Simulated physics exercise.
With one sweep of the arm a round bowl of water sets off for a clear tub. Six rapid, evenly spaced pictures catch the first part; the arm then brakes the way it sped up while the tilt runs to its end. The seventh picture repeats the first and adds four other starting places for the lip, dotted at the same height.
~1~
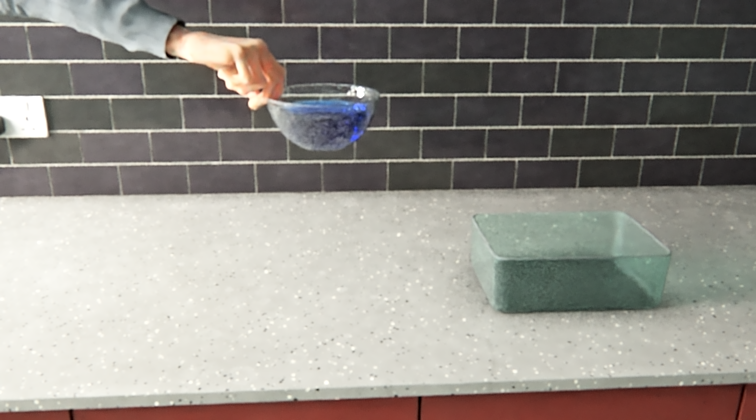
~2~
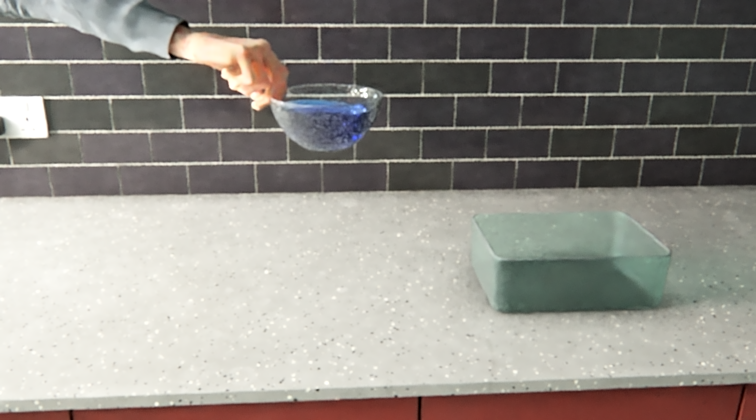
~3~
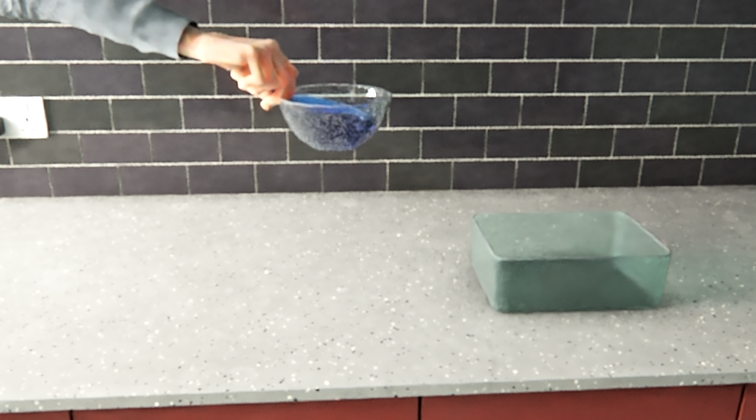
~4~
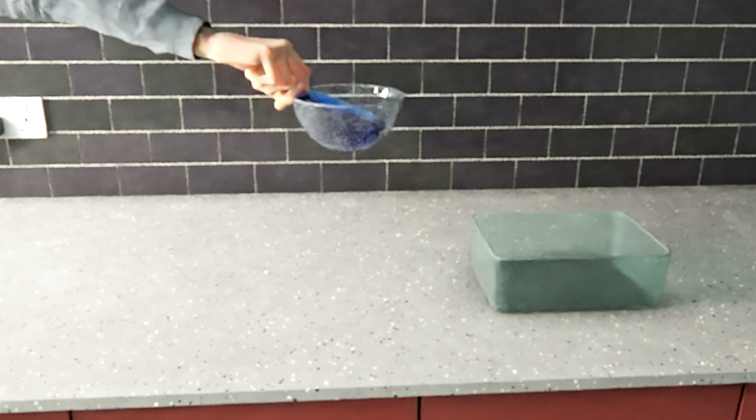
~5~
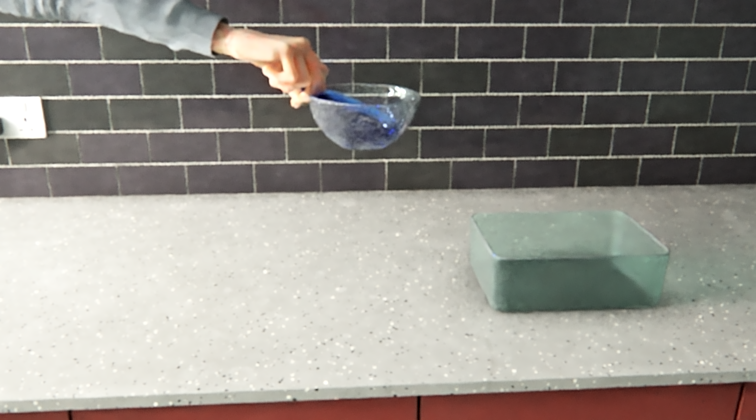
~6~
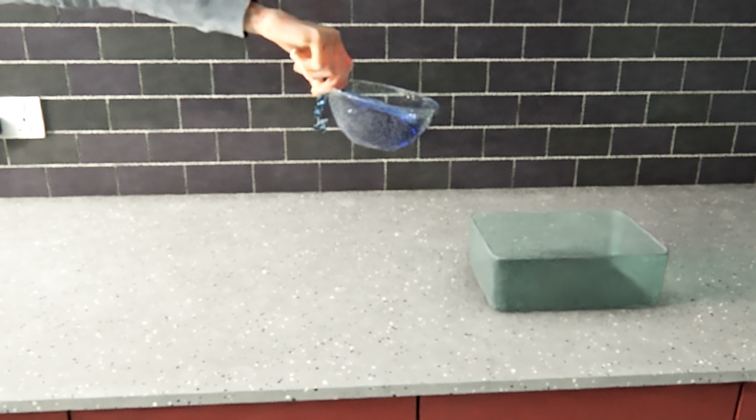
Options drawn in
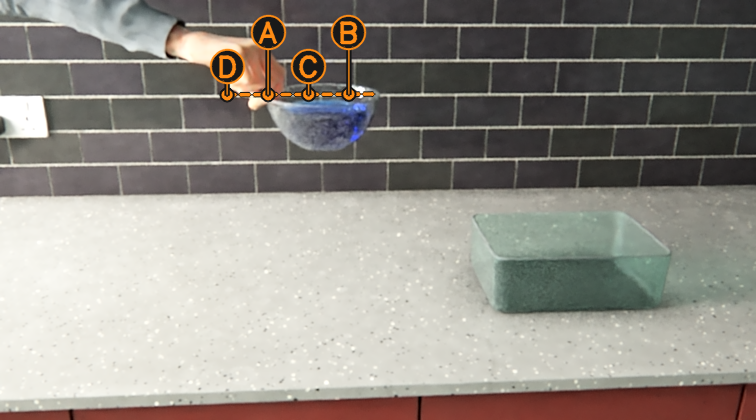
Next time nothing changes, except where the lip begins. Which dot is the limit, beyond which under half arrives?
Use spot B.
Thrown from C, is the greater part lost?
Yes.
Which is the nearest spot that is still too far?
That is spot C.
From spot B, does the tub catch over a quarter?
Yes, clearly.
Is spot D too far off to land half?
Yes.
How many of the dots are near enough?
One of the four.
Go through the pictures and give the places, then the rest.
Upright, lip at (378, 94); tub from (491, 310) to (658, 305); nothing has left yet.
Upright, lip at (381, 94); nothing has left yet.
Upright, lip at (389, 94); nothing has left yet.
Upright, lip at (402, 94); water is over the rim, down to (302, 94).
Upright, lip at (418, 95); water is over the rim, down to (305, 102).
Tipped about 11°, lip at (437, 103); water is over the rim, down to (316, 128).
On the marked copy, A at (268, 94); B at (348, 94); C at (308, 94); D at (227, 94).
With A, about 0 % lands in the tub, 99 % falls short.
With B, about 64 % lands in the tub, 24 % falls short and 12 % goes beside or beyond.
With C, about 31 % lands in the tub, 63 % falls short and 7 % goes beside or beyond.
With D, about 0 % lands in the tub, 100 % falls short.
